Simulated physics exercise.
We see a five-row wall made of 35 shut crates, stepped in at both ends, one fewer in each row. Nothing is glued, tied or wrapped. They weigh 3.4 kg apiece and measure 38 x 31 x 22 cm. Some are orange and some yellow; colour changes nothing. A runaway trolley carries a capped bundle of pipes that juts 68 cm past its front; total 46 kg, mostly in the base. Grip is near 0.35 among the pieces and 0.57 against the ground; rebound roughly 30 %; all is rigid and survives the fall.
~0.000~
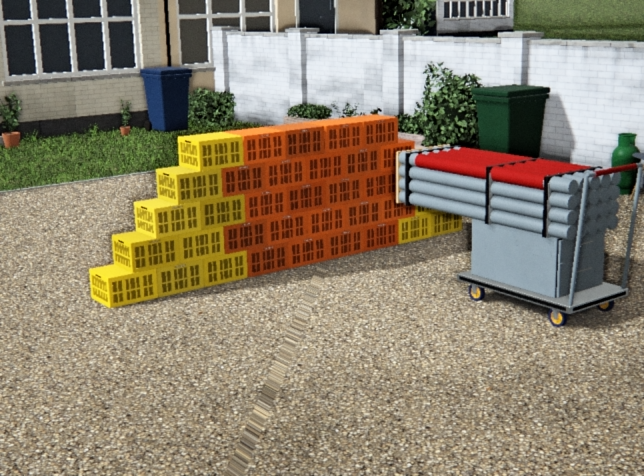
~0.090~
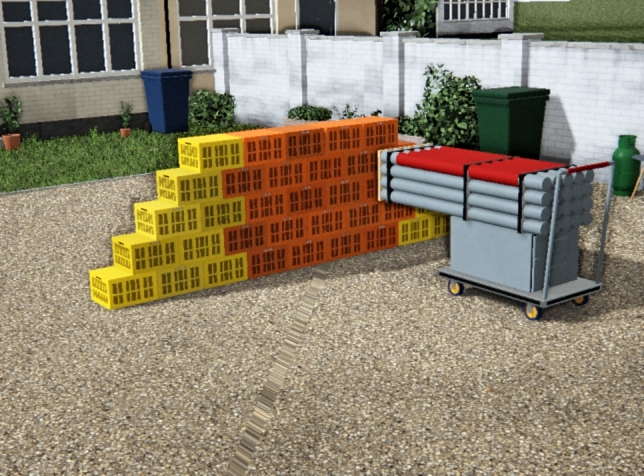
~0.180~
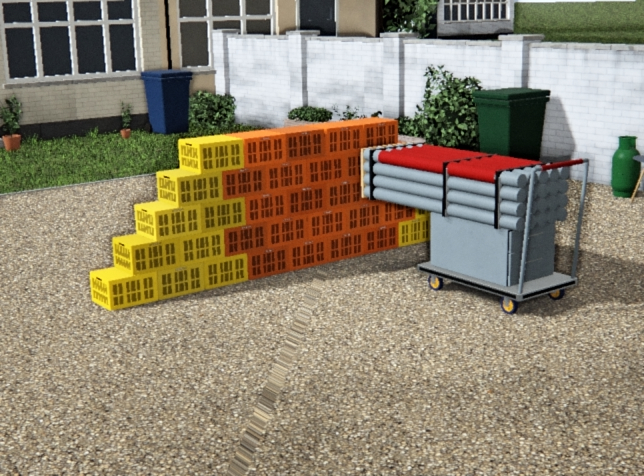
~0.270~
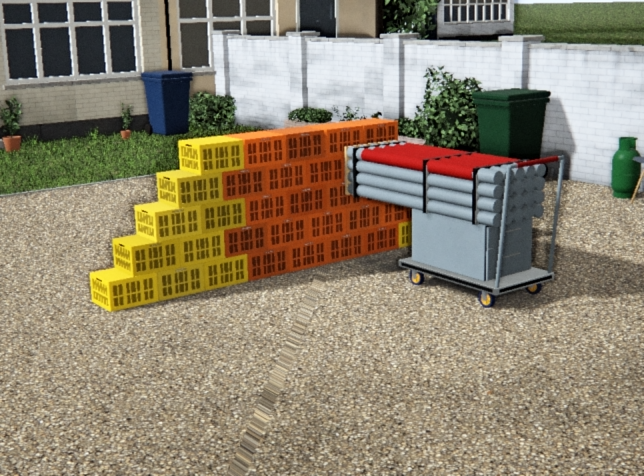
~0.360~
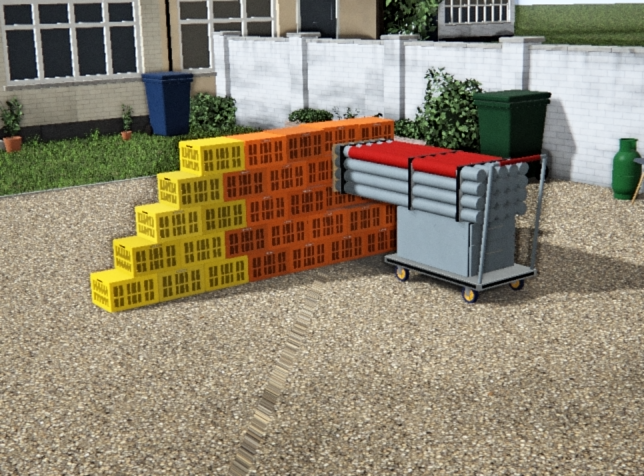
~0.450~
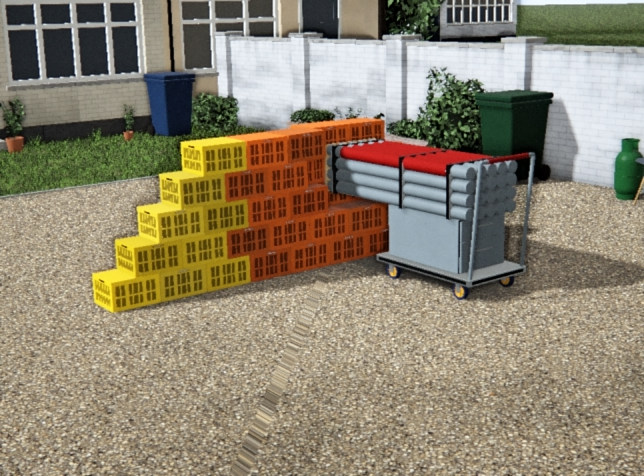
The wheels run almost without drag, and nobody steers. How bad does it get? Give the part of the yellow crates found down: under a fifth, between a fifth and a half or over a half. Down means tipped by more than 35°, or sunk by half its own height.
Ending down: Fewer than one in five.
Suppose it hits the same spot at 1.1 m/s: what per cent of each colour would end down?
Then yellow 0, orange 40 per cent.
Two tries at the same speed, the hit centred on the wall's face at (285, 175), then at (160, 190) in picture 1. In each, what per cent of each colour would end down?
Yellow 10 then 20, orange 40 then 0 per cent.
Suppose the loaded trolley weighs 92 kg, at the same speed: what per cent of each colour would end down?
In that case yellow 0, orange 40 per cent.
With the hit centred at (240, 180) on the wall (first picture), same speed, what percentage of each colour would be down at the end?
Then yellow 20, orange 20 per cent.
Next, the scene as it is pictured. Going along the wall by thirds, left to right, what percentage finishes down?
Left 0, middle 30, right 40 per cent.
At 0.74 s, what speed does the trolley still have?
Near 1.2 m/s.
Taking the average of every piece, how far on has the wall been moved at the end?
Some 35 cm on average.
By 0.74 s, load 54 cm past the wall's line, still rolling; none of the 13 yellow crates down (7 of 35 in all colours); top yellow crate unmoved.
By 1.24 s, load 88 cm past the wall's line, still rolling; none of the 13 yellow crates down (8 of 35 in all colours); top yellow crate unmoved.
When it is over (2.8 s), load 89 cm past the wall's line, stopped; none of the 13 yellow crates down (8 of 35 in all colours); top yellow crate unmoved; top orange crate unmoved. That is 0 per cent. In pixels of the last frame, middles, top yellow crate near (214, 156), top orange crate near (256, 151).
